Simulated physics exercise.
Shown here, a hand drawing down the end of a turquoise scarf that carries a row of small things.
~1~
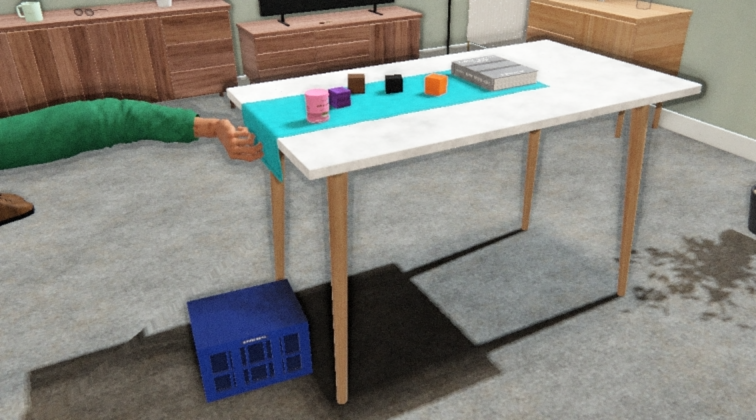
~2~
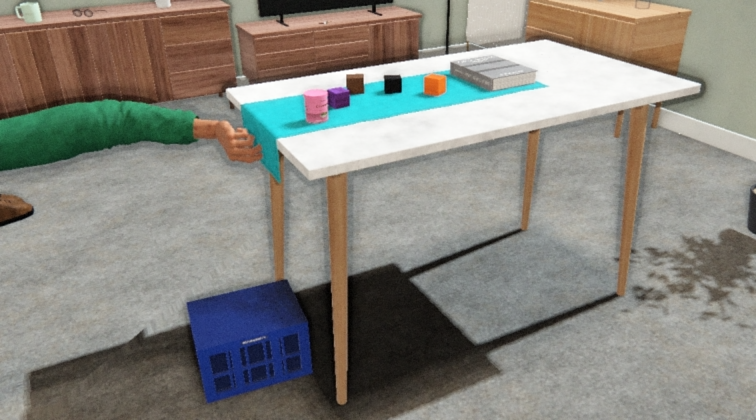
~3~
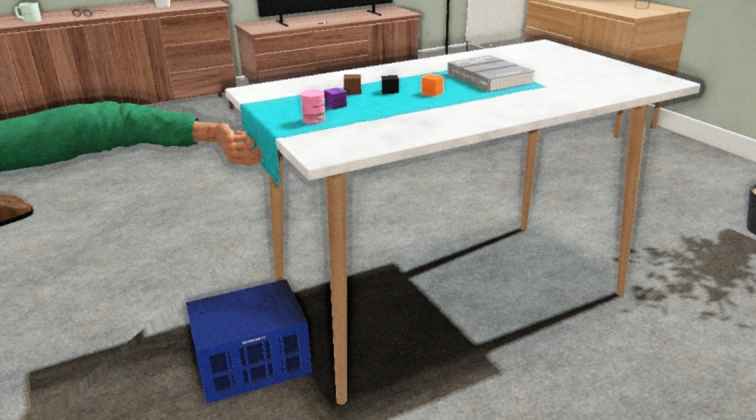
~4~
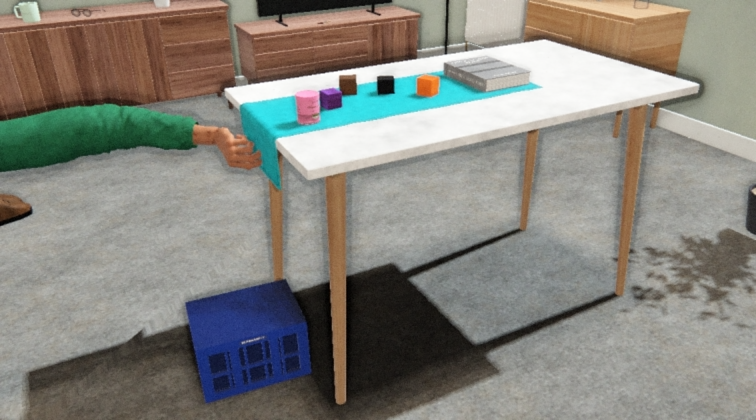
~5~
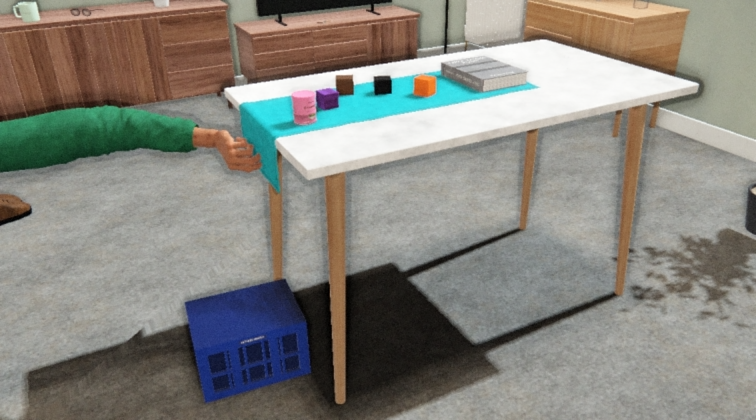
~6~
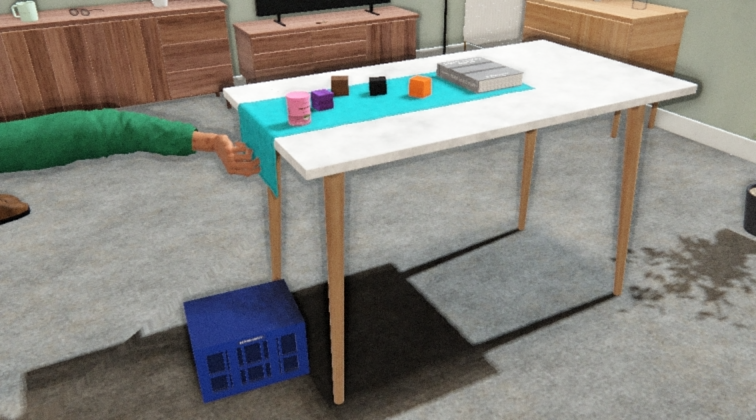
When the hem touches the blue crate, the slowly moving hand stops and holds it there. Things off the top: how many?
I expect four of them not to stay on top.
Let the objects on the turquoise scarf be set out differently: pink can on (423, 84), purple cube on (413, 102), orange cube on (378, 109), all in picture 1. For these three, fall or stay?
The pink can remains up; the purple cube falls; the orange cube falls.
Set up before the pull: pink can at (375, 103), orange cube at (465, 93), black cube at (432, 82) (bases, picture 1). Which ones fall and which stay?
Pink can: Goes. Orange cube: Stays. Black cube: Stays.
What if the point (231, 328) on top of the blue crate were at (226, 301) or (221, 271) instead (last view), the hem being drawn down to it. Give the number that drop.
Totals 3, 2.
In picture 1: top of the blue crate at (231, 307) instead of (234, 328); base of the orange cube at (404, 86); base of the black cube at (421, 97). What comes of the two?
Well, the orange cube is safe, and the black cube is safe.
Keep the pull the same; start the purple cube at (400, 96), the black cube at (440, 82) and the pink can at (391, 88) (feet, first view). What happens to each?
The purple cube is carried off; the black cube survives; the pink can comes down.
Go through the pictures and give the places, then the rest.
In the first frame, hem (282, 182); pink can (316, 92); purple cube (339, 89); brown cube (356, 75); black cube (394, 76); orange cube (436, 76); top of the crate (234, 328).
In the second frame, hem (281, 183); pink can (315, 92).
In the third frame, hem (280, 186); purple cube (335, 90).
In the fourth frame, hem (281, 190); brown cube (348, 77); top of the crate (233, 328).
In the fifth frame, hem (280, 193); black cube (383, 77).
In the sixth frame, hem (278, 198); pink can (298, 95); purple cube (322, 92); brown cube (339, 77); black cube (378, 78); orange cube (420, 78).
Early on, hem near (263, 210); pink can gone.
Midway, hem near (267, 259); pink can and purple cube gone.
Near the end, hem on the crate; pink can, purple cube, brown cube and black cube gone.
Finally, hem on the crate; pink can, purple cube, brown cube and black cube gone. The table loses four.
